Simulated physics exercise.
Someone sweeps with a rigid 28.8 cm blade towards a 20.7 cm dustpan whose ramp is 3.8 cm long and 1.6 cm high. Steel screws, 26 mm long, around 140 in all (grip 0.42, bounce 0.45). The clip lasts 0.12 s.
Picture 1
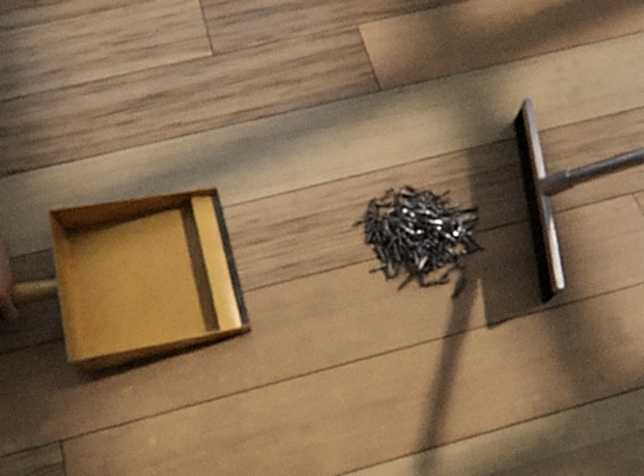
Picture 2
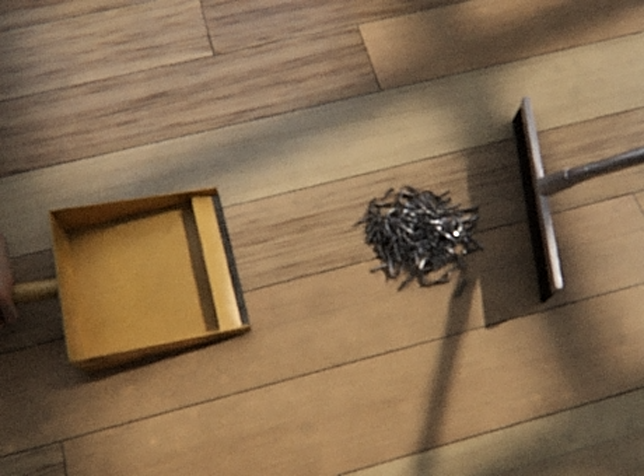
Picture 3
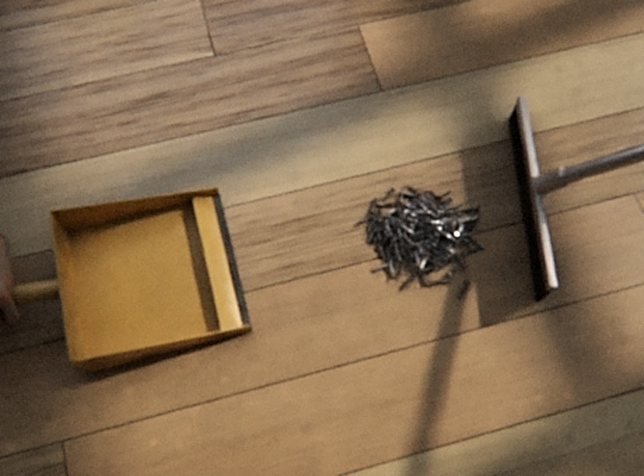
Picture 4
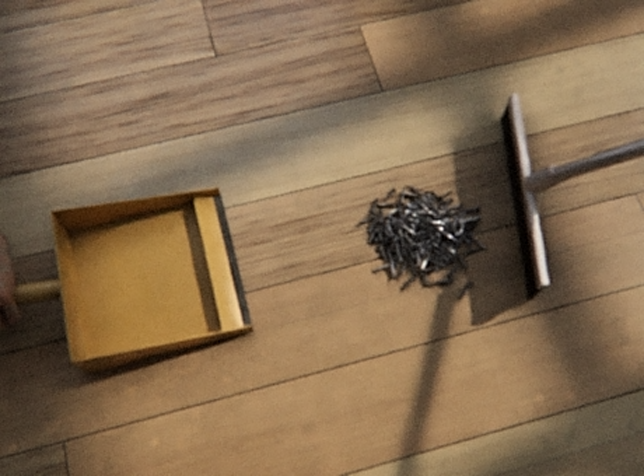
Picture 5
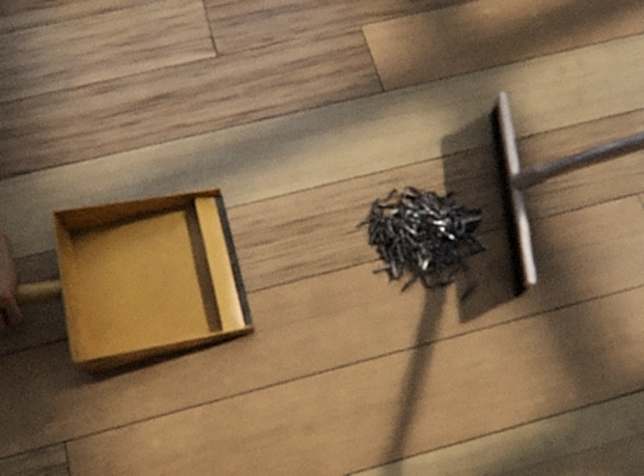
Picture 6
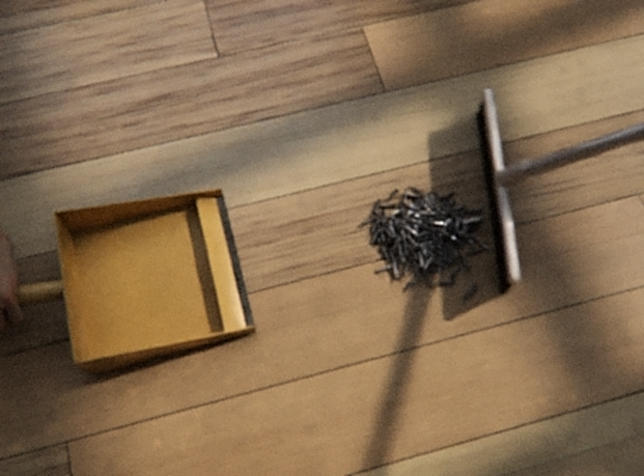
A hand holds a yellow dustpan still while a blade slides left to dark screws.
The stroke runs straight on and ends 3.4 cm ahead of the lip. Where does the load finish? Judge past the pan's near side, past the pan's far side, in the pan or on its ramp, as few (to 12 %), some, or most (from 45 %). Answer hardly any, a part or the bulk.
Past the pan's near side: Hardly any; past the pan's far side: A part; in the pan or on its ramp: A part.
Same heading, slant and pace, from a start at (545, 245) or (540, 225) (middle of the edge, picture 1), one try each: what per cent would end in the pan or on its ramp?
About 15 and 15 per cent.
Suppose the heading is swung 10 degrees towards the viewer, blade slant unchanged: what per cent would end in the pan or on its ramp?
In that case some 30 per cent.
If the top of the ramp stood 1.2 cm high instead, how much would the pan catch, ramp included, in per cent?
Then about 15 per cent.
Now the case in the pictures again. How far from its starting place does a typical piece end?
Some 28 cm.
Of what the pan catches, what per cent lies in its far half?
Roughly 90 per cent.
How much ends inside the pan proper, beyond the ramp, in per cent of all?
About 5 per cent.
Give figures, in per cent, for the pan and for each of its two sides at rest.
Near side 5; far side 40; pan 15.
Then, 0.17 s after the last picture, middle of the blade 22 cm from the lip; 0 % over the lip, far side 0 %, near side 0 %.
Then, 0.29 s after the last picture, middle of the blade 11 cm from the lip; 0 % over the lip, far side 15 %, near side 5 %.
Then, 0.55 s after the last picture, middle of the blade 7 cm from the lip; 20 % over the lip, far side 40 %, near side 5 %.
In the end, near side 5 %, far side 40 %, pan 15 %, in front of the lip or behind the blade 40 %.
